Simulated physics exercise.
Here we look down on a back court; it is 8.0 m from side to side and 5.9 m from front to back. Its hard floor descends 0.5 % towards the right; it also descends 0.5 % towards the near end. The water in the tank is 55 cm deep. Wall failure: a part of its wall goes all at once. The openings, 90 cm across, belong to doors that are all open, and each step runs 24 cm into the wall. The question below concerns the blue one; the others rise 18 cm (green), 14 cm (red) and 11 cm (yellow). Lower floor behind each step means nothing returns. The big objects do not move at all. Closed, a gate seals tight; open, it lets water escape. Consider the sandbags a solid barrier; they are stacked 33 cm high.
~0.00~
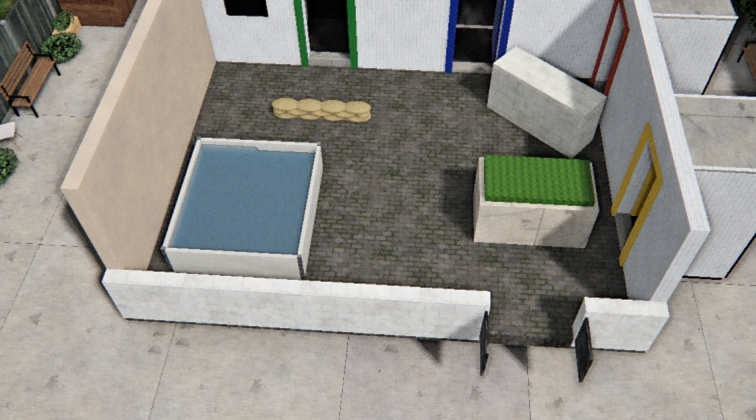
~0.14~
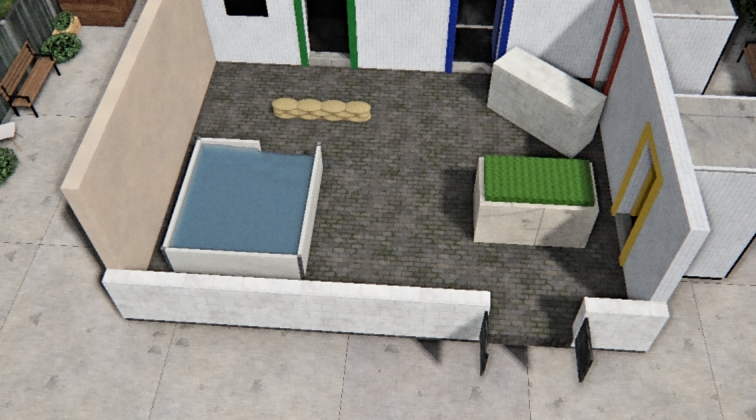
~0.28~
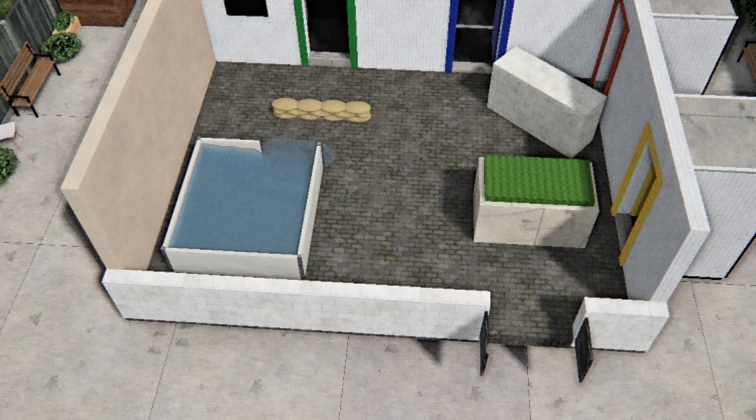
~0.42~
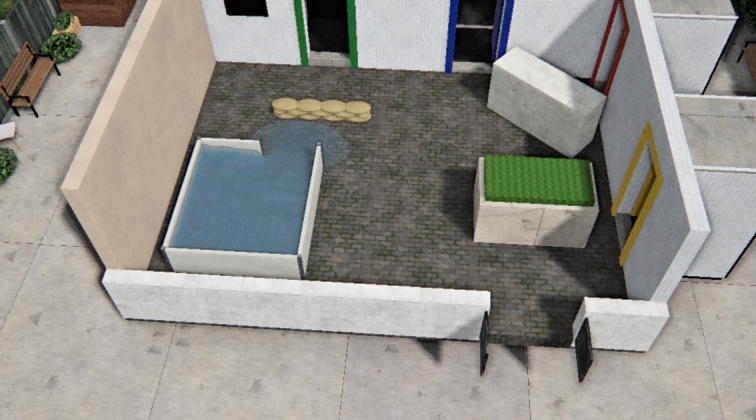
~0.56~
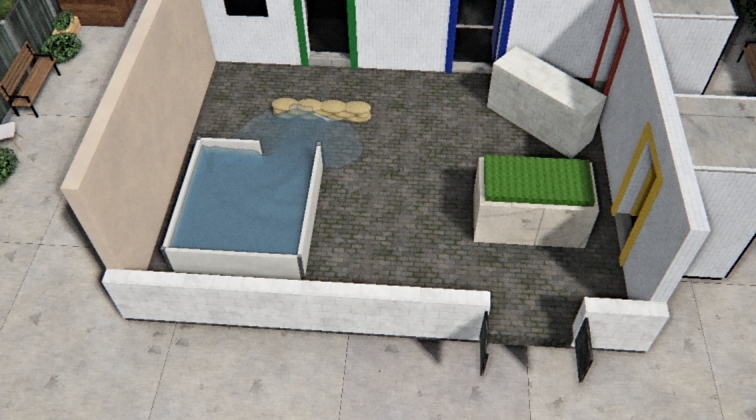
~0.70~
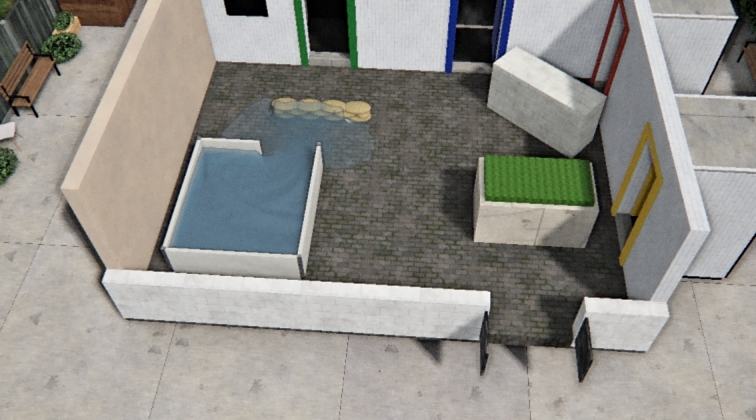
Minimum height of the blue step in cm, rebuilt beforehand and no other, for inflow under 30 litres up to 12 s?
4.5 cm.
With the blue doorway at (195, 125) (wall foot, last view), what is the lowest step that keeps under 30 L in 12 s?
13.5 cm.
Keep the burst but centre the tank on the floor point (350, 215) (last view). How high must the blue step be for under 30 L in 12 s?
Then close to 15 cm.
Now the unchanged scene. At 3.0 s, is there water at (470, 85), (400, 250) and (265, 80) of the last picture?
First wet through, second bone-dry, third wet through.
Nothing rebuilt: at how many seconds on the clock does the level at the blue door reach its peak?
8.0 s.
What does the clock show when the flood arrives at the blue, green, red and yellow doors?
Blue at 2.8 s, green at 3.0 s, red at 4.5 s and yellow at 3.8 s.
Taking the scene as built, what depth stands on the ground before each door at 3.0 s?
Lab note, cm: Blue 2; green 1; red 0; yellow 0.
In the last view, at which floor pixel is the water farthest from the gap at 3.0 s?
Look about (593, 166) in the last picture.
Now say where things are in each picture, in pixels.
Still water, 55 cm deep, in the tank at (247, 197); the blue door at (478, 34) is dry, in the first picture.
The front is at a hidden place, 0.3 m from the gap on the far side; 0.2 m2 of floor is wet, 55 cm left at the back, in the second picture.
Water pours out on the far side and has run 0.7 m, to (274, 140); about 9 cm deep outside, 55 cm at the back, in the third picture.
The front is at (284, 121), 1.2 m from the gap on the far side; 1.7 m2 of floor is wet, 55 cm left at the back, in the fourth picture.
The front is at (268, 113), 1.4 m from the gap on the far side; 2.3 m2 of floor is wet, 55 cm left at the back, in the fifth picture.
Water pours out on the far side and has run 1.7 m, to (265, 103); about 6 cm deep outside, 55 cm at the back; 2.7 m in a straight line remain to the blue door at (478, 34), in the sixth picture.
After 1.4 s water covers 15 % of the floor, deepest (40 cm) near (305, 124); it has not reached the blue door.
After 3.0 s water covers 45 % of the floor, deepest (31 cm) near (305, 124); 2 cm at the blue door, 0 litres in over its 8 cm step.
After 12.0 s water covers 95 % of the floor, deepest (12 cm) near (617, 328); 7 cm at the blue door, 1 litre in over its 8 cm step.
At the blue door as built, the water arrived by 2.8 s and peaked near 8 cm at 8.2 s.
With a step of 4 cm, 42 litres would have come in within the 12 s; with 5.5 cm, 16 litres. So under 30 litres takes about 4.5 cm.
